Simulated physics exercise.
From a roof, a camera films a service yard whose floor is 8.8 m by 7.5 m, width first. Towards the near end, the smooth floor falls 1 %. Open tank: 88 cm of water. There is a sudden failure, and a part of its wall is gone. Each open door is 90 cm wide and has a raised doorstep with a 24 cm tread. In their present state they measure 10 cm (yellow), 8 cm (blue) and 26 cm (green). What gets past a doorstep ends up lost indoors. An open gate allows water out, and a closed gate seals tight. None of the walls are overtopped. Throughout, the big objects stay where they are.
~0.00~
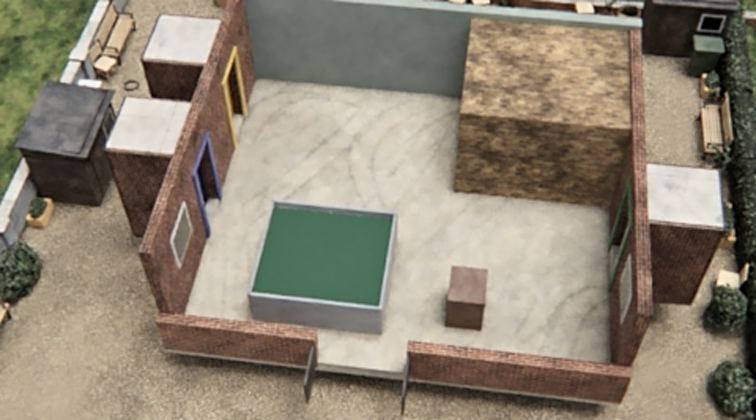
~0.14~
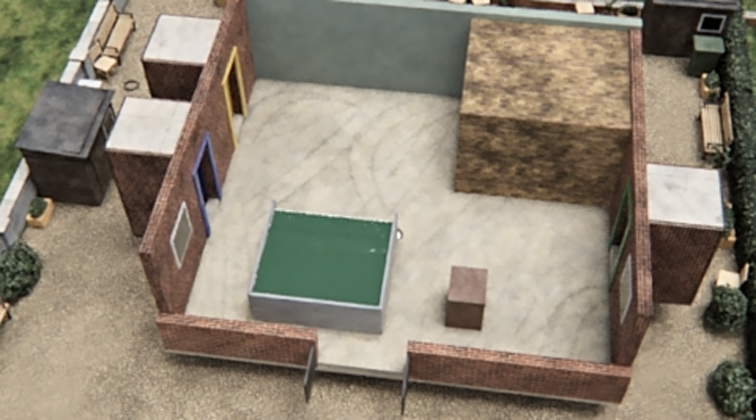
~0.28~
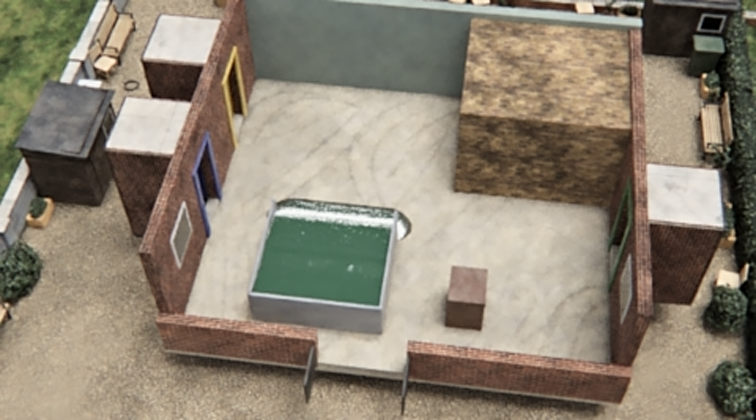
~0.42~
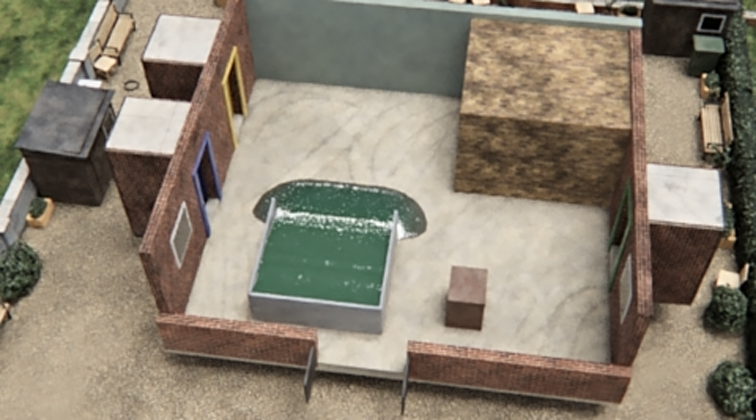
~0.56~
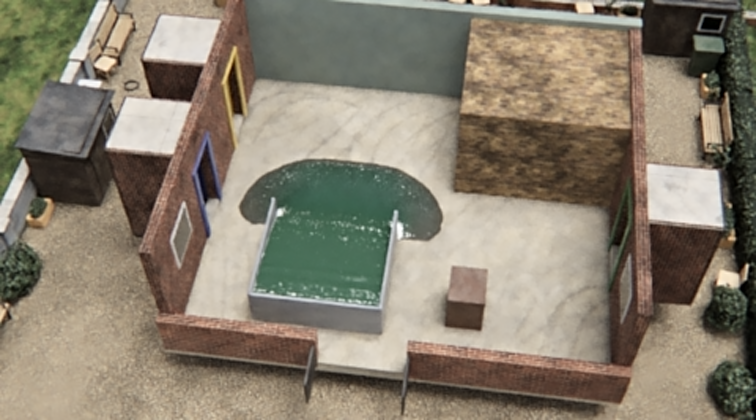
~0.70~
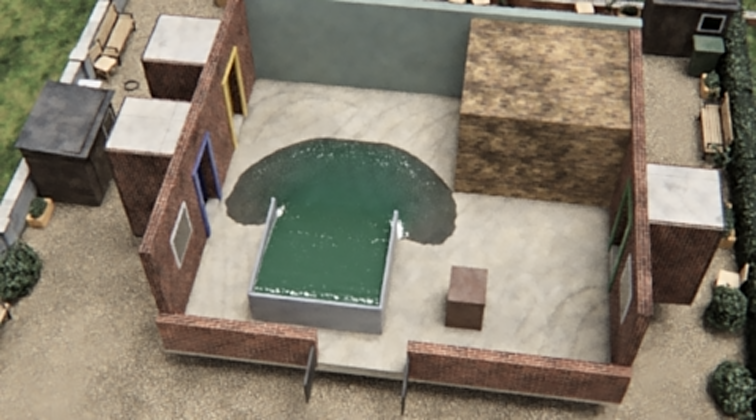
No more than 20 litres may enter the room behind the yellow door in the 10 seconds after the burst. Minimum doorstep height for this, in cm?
At least 24 cm or so.
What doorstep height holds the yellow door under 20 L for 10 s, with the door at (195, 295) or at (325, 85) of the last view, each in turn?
Roughly 15 cm for the first and 34 cm for the second.
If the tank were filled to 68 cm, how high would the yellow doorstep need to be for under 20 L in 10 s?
You'd need a step of close to 17 cm.
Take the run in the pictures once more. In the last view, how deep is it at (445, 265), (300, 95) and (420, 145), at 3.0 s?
Going through the spots in order gives 0, 41 and 16 centimetres.
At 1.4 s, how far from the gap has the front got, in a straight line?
Near 4.8 m, more or less.
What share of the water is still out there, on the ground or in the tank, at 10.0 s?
Remaining share: Around 92 %.
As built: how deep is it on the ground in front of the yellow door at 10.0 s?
The depth there is around 7.0 cm.
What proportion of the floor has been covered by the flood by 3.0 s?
Some 55 in a hundred.
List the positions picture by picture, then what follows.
The open tank at (325, 254) is whole and still, 88 cm deep; the yellow door at (235, 102) is dry, in the first picture.
The front is at a hidden place, 0.3 m from the gap on the far side; 0.7 m2 of floor is wet, 88 cm left at the back, in the second picture.
The gap is on the far side, the front 0.8 m out at (288, 201); the back of the open tank holds 88 cm, in the third picture.
Water pours out on the far side and has run 1.4 m, to (301, 182); about 14 cm deep outside, 87 cm at the back, in the fourth picture.
The gap is on the far side, the front 2.0 m out at (316, 161); the back of the open tank holds 80 cm, in the fifth picture.
The gap is on the far side, the front 2.7 m out at (321, 140); the back of the open tank holds 74 cm; 1.1 m in a straight line remain to the yellow door at (235, 102), in the sixth picture.
After 1.4 s water covers 45 % of the floor, deepest (43 cm) near (369, 92); 10 cm at the yellow door, 0 litres in over its 10 cm doorstep.
After 3.0 s water covers 55 % of the floor, deepest (46 cm) near (450, 143); 22 cm at the yellow door, 21 litres in over its 10 cm doorstep.
After 10.0 s water covers 95 % of the floor, deepest (22 cm) near (201, 263); 7 cm at the yellow door, 235 litres in over its 10 cm doorstep.
At the yellow door as built, the water arrived by 1.2 s and peaked near 29 cm at 3.4 s.
With a doorstep of 20 cm, 41 litres would have come in within the 10 s; with 27 cm, 10 litres. So under 20 litres takes about 24 cm.
